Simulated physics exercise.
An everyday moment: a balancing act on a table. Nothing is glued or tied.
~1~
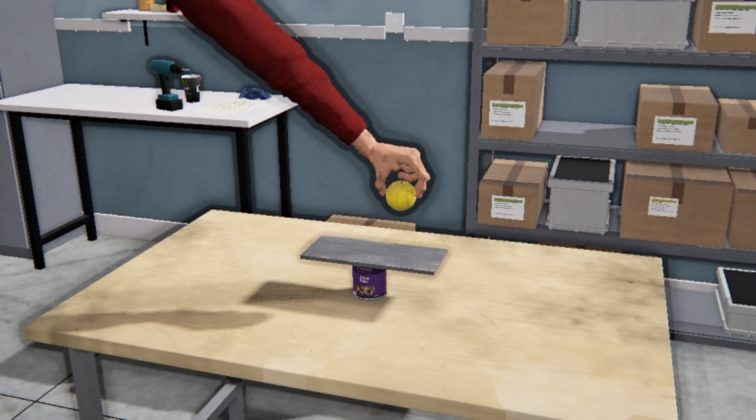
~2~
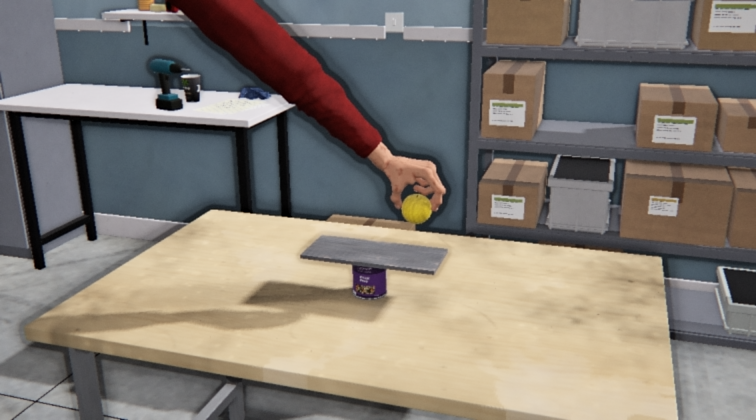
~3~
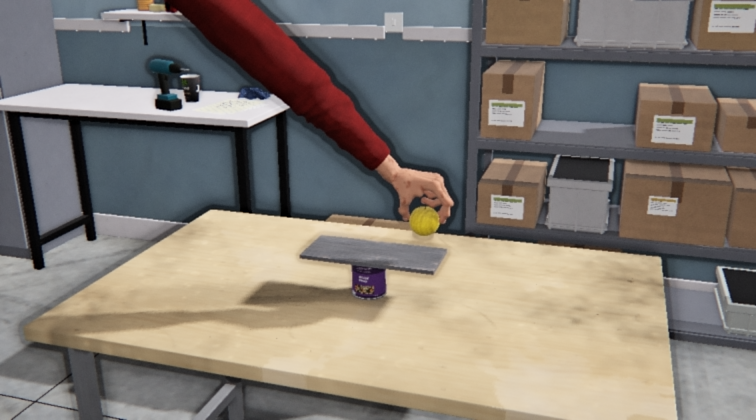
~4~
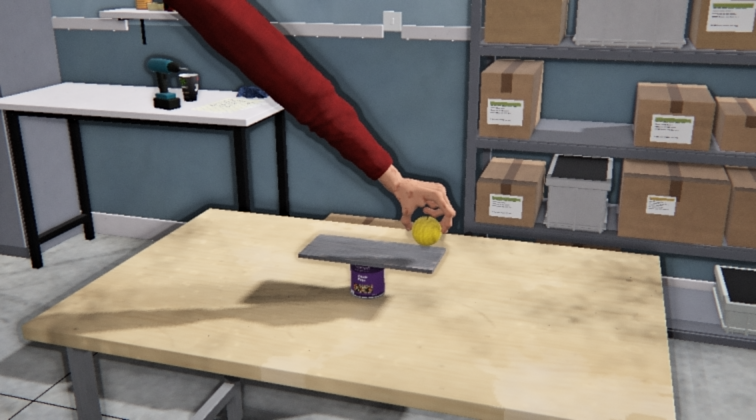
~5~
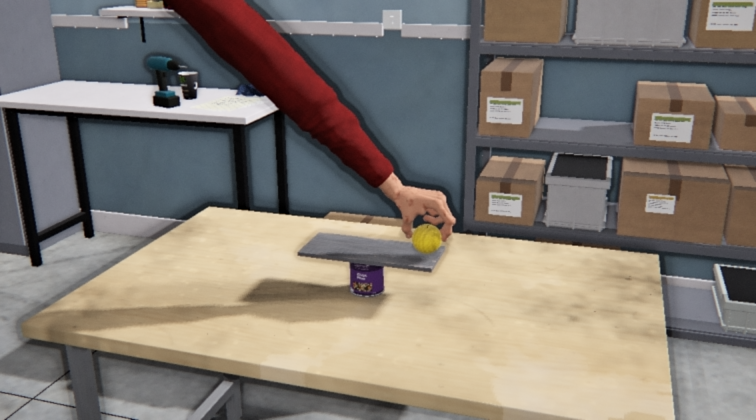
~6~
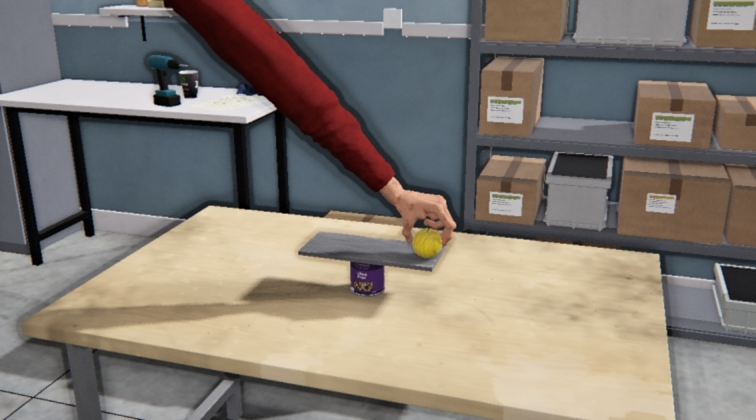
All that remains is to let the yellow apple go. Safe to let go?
Here the stack gives way.
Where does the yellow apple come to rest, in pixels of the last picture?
Near (502, 298).
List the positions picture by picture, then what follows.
In the first picture, on its way; yellow apple (401, 196); purple tin (370, 275).
In the second picture, on its way; yellow apple (417, 209); purple tin (370, 274).
In the third picture, on its way; yellow apple (425, 221); purple tin (369, 274).
In the fourth picture, on its way; yellow apple (427, 231); purple tin (368, 273).
In the fifth picture, on its way; yellow apple (427, 239); purple tin (367, 272).
In the sixth picture, in place under the hand; yellow apple (427, 243); purple tin (367, 271).
Then, 0.40 s on from there, yellow apple now fallen; grey board turned 46° from how it was put.
Then, 0.80 s on from there, grey board now fallen.
In the end, fallen, yellow apple and grey board; purple tin unmoved. At the end, from the last picture's camera, yellow apple near (502, 298). The stack loses its balance.
